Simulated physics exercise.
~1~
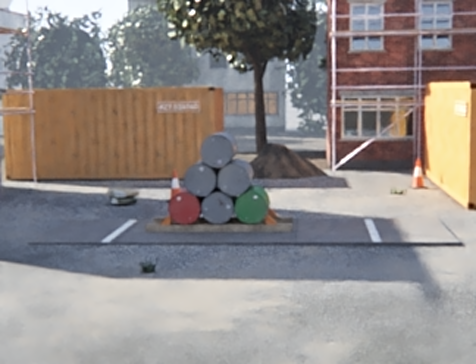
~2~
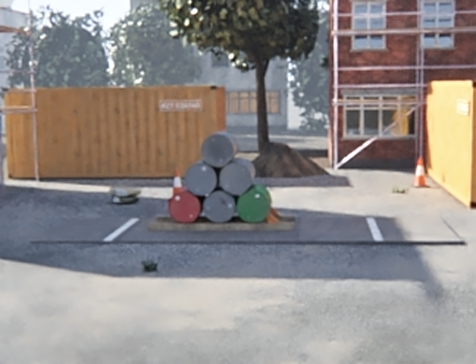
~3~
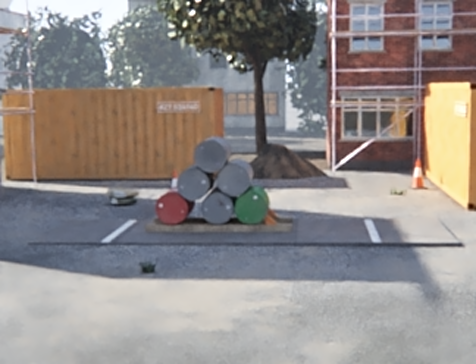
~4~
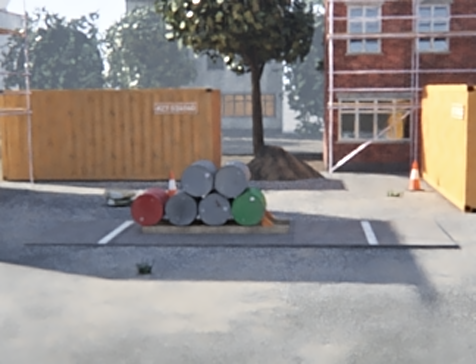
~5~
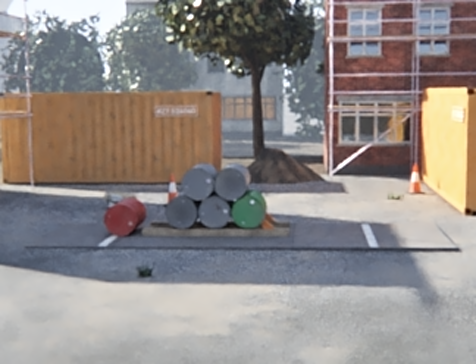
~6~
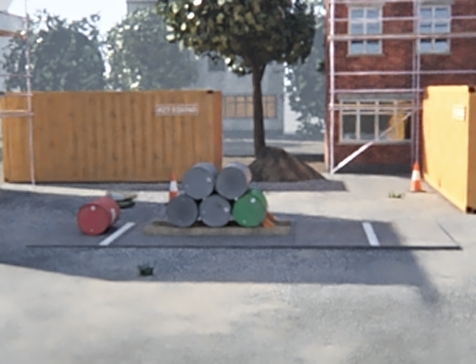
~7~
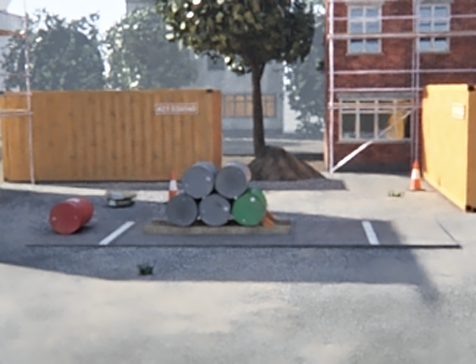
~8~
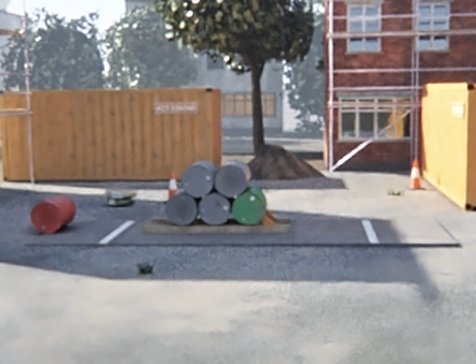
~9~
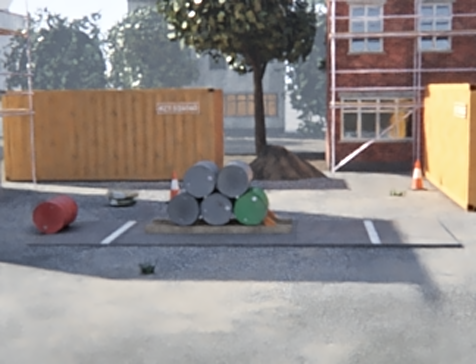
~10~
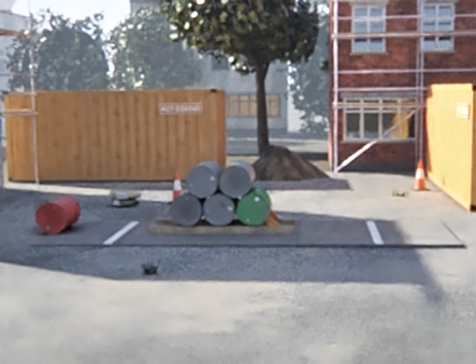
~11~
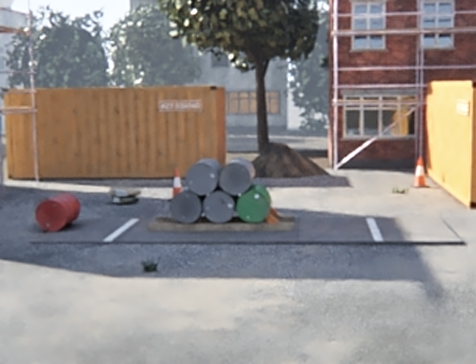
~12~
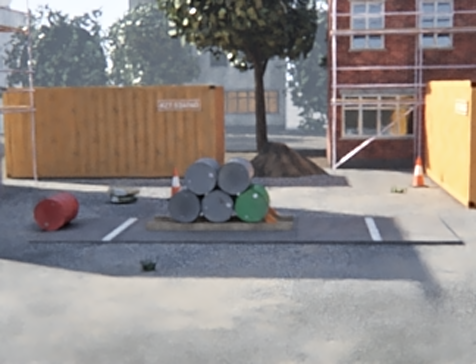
In a paved yard beside orange containers and a scaffolded brick building, six drums sit in a pyramid on low bearers between two white lines. The red drum at the bottom left begins to shift left, and the stack sags as the top grey drum sinks down on the left side. The red drum rolls off the bearers and crosses the left white line, while the green one stays at the right foot. It slows and comes to rest well beyond the line. The four grey drums and the green one remain piled together on the bearers.
